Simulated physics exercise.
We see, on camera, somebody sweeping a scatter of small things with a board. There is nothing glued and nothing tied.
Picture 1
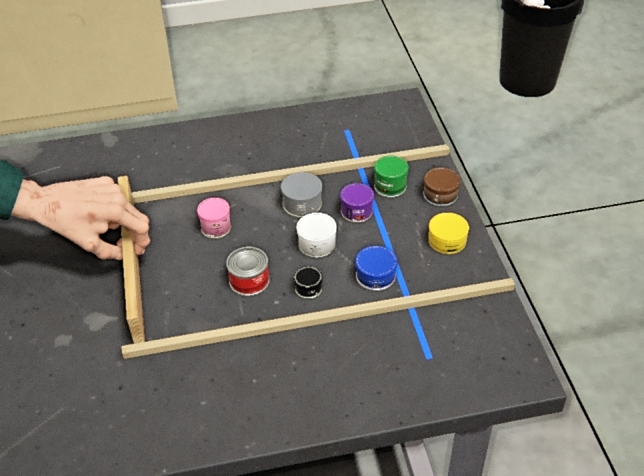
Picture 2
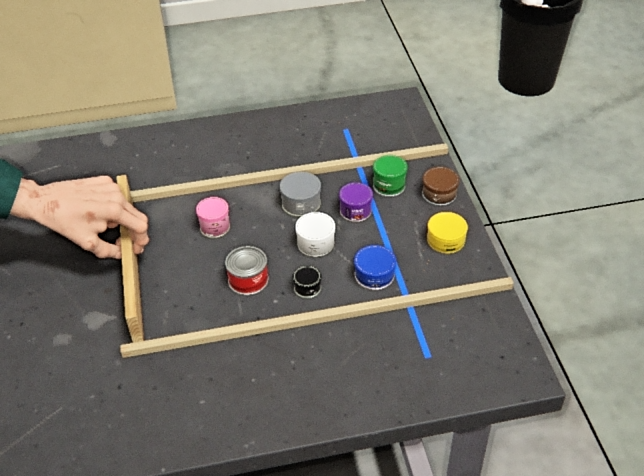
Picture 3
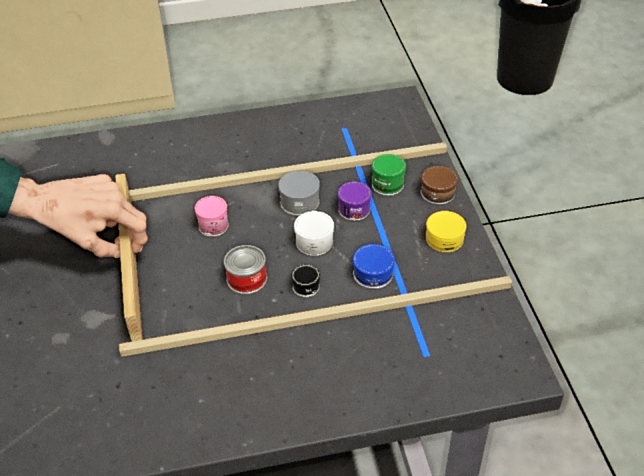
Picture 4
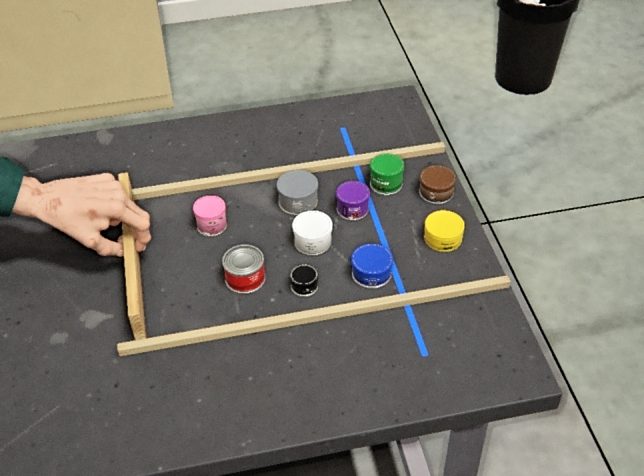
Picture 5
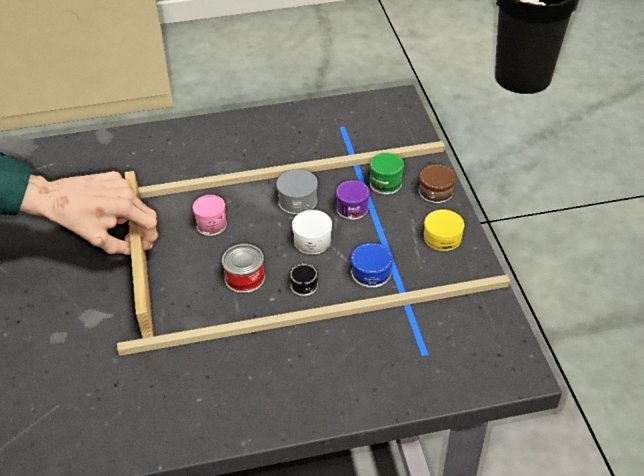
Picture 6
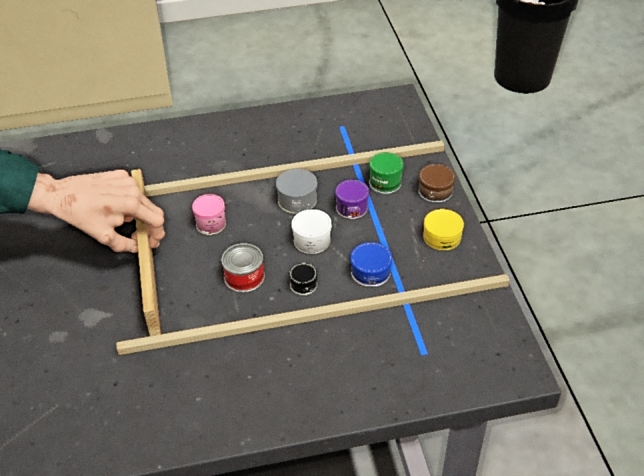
On a dark speckled table above a pale tiled floor, seen from above at an angle, two wooden rails form a lane crossed by a blue strip. Pink, grey, red, white, black, purple, blue and green tins sit between them, with brown and yellow at the right. A hand at left first holds an upright board still, then slides it slightly right, the tins staying put as the view shifts faintly.
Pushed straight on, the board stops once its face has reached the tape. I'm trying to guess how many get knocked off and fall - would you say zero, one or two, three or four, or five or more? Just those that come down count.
I would say zero.
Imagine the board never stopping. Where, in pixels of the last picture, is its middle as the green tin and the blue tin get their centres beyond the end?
Near (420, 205), then near (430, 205).
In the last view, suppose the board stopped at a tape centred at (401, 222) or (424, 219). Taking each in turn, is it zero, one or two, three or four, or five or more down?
Well, the first gives one or two and the second gives just one or two.
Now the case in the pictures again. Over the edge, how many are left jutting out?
So the number is 0.
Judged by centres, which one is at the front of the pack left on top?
That is the brown tin.
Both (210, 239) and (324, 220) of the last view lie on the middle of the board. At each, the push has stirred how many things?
Well, it's 1 at the first one and 7 at the second.
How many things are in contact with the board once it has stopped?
It's 5.
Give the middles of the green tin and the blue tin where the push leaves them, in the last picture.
Approximately (414, 171) for one, approximately (442, 261) for the other.
A little later, none off yet; brown tin at rest near (436, 183); yellow tub at rest near (443, 230); green tin at rest near (386, 173).
When it is over, the number that fall off is zero.
